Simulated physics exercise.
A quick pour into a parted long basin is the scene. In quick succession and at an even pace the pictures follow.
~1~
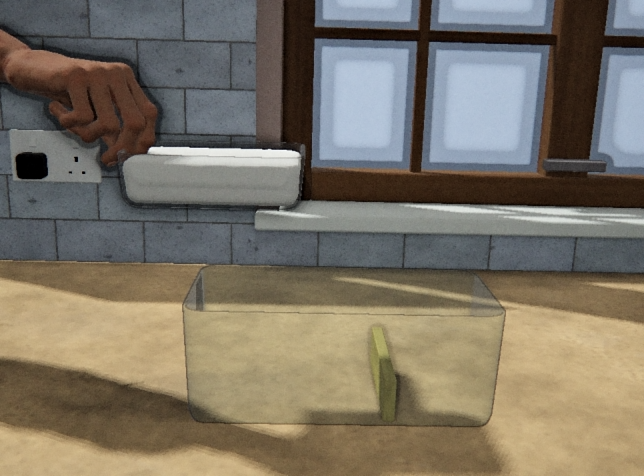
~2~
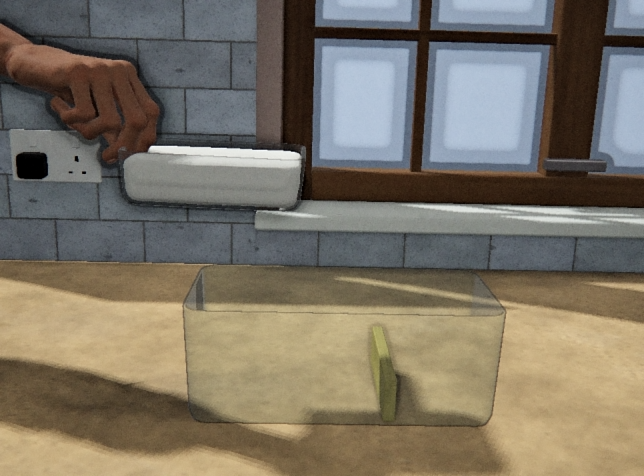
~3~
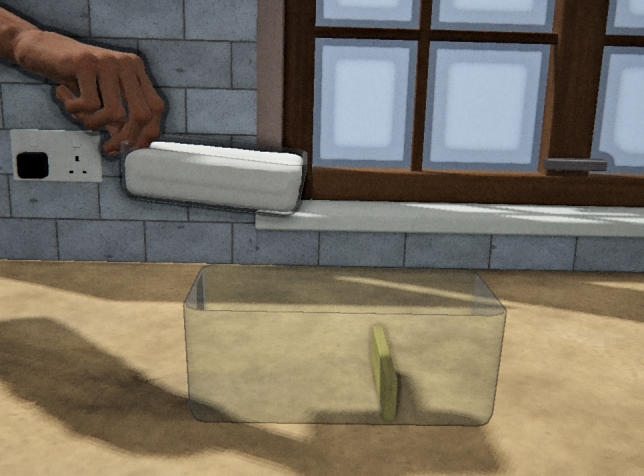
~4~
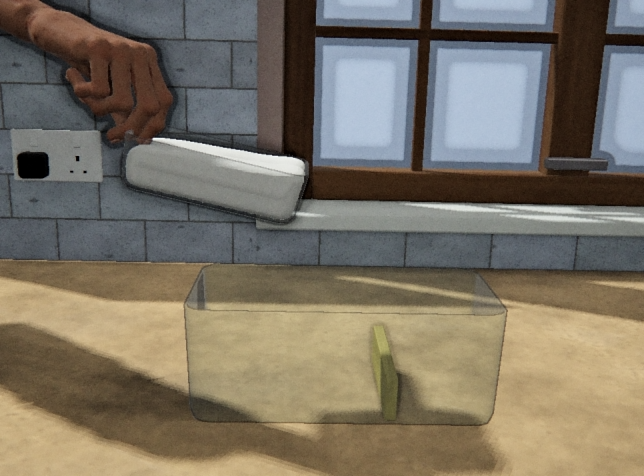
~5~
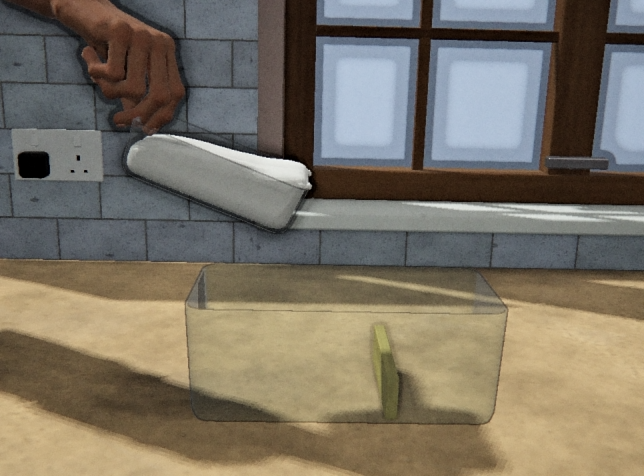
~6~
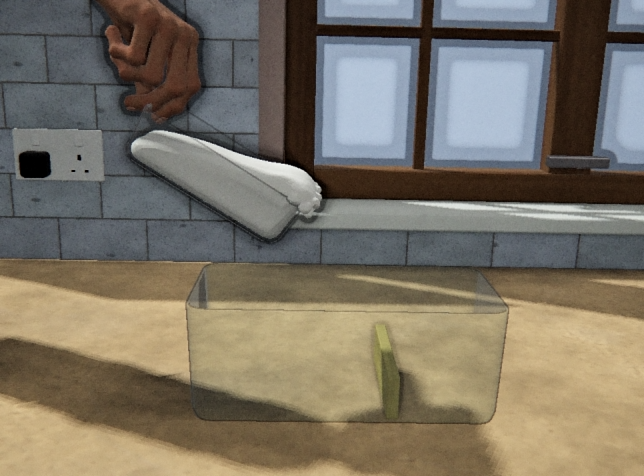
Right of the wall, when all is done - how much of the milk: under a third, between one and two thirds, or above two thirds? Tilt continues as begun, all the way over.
When all is done, under a third is there.
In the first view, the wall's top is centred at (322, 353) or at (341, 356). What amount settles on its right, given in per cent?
Respectively 70 and 55 per cent, approximately.
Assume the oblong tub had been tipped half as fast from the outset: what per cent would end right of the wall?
Roughly 15 percent.
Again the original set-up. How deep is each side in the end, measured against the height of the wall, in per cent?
Some 50 per cent left and 10 right.
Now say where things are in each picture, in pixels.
In the first frame, it leans 0°; its right rim is at (303, 153); the milk meets the walls at (134, 154) and (301, 158); the long basin's rim runs from (193, 287) to (489, 293); the wall's top is at (383, 353).
In the second frame, it leans 1°; its right rim is at (304, 155); the milk meets the walls at (135, 153) and (302, 159).
In the third frame, it leans 6°; its right rim is at (306, 161); the milk meets the walls at (137, 149) and (303, 163).
In the fourth frame, it leans 12°; its right rim is at (307, 171); the milk meets the walls at (139, 145) and (306, 167).
In the fifth frame, it leans 21°; its right rim is at (306, 183); the milk meets the walls at (140, 141) and (291, 171); 4 per cent is over the edge.
In the sixth frame, it leans 32°; its right rim is at (304, 198); the milk meets the walls at (143, 135) and (280, 173); 11 per cent is over the edge.
A moment on, the oblong tub is tipped on its side and 5 per cent is still to pour, 68 is left of the wall and 0 right of it.
Next, the oblong tub is tipped right over and 0 per cent is still to pour, 82 is left of the wall and 5 right of it.
Then the oblong tub is tipped right over and 0 per cent is still to pour, 80 is left of the wall and 10 right of it.
Later the oblong tub is tipped right over and 0 per cent is still to pour, 80 is left of the wall and 10 right of it.
In the end 80 per cent lies left of the wall, 10 right of it and 11 outside.
